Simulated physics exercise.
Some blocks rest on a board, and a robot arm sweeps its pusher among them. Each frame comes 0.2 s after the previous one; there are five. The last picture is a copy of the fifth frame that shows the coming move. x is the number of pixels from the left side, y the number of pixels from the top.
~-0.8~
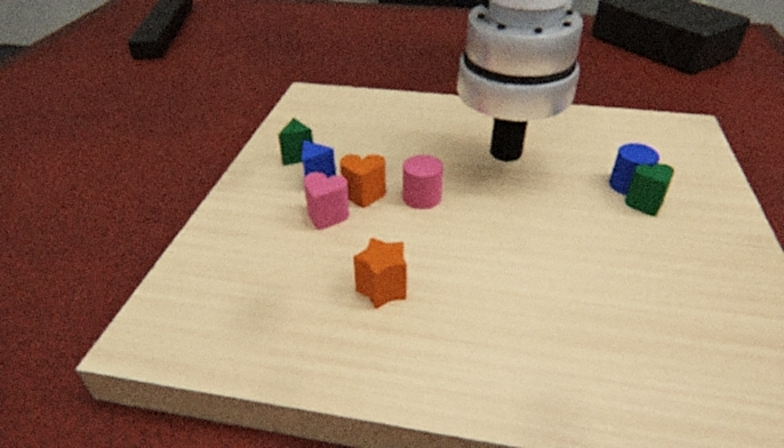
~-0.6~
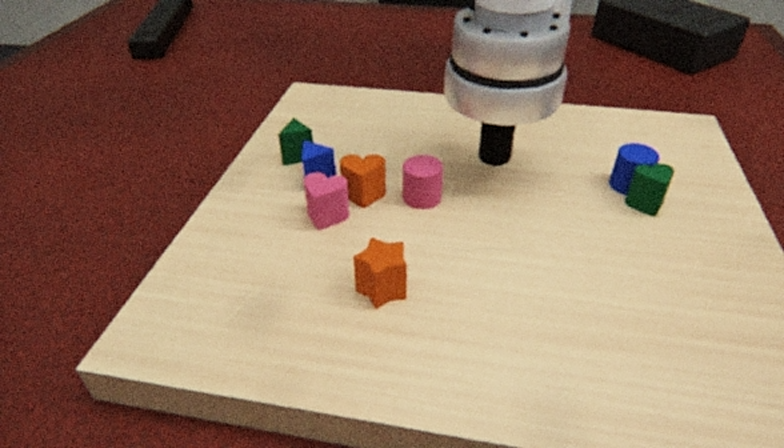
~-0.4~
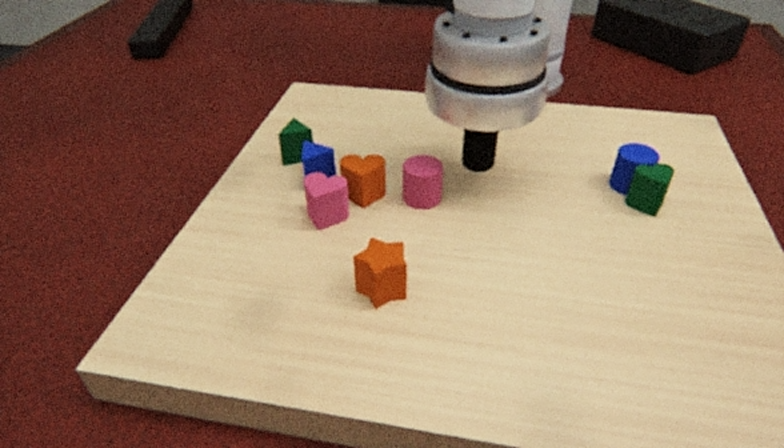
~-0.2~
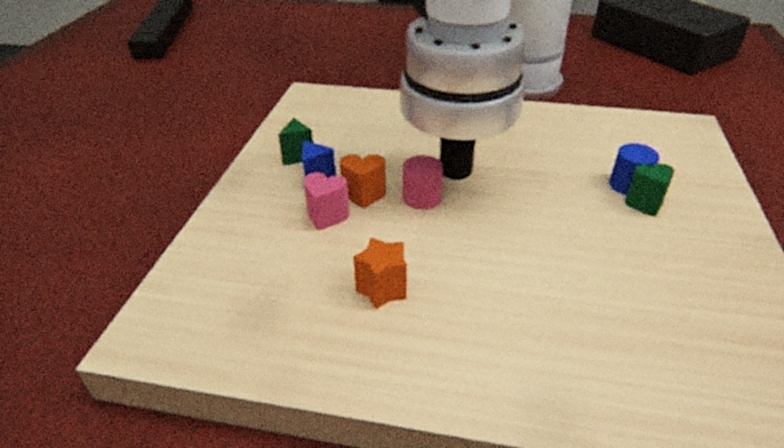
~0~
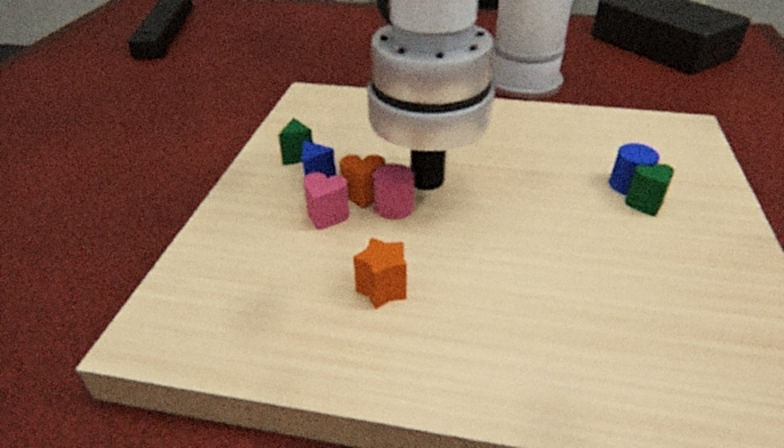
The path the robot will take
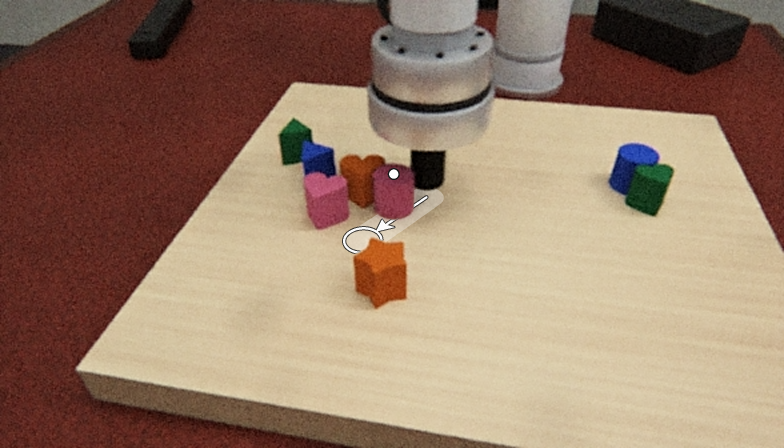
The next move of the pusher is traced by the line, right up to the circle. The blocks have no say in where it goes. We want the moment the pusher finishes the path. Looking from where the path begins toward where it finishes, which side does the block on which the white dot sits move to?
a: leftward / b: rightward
I'll go with b - rightward.
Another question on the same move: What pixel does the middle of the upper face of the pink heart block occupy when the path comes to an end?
It is going to be at (295, 183).
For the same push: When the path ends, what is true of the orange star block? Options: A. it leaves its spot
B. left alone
B.
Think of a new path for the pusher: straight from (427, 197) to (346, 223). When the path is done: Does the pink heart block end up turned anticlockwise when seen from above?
I expect not.
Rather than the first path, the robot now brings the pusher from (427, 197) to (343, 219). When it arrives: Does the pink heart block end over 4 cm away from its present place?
Going by the path, no.
The drawn path runs in a line from (427, 197) to (363, 240); the dot is on the pink round block.
What follows on the original path. Halfway along, pusher at (396, 203); pink heart block at (315, 184); pink round block at (357, 190).
At the end, pusher at (362, 225); pink heart block at (295, 183), turned 25° clockwise; orange heart block not moved; orange star block not moved; pink round block at (321, 201).
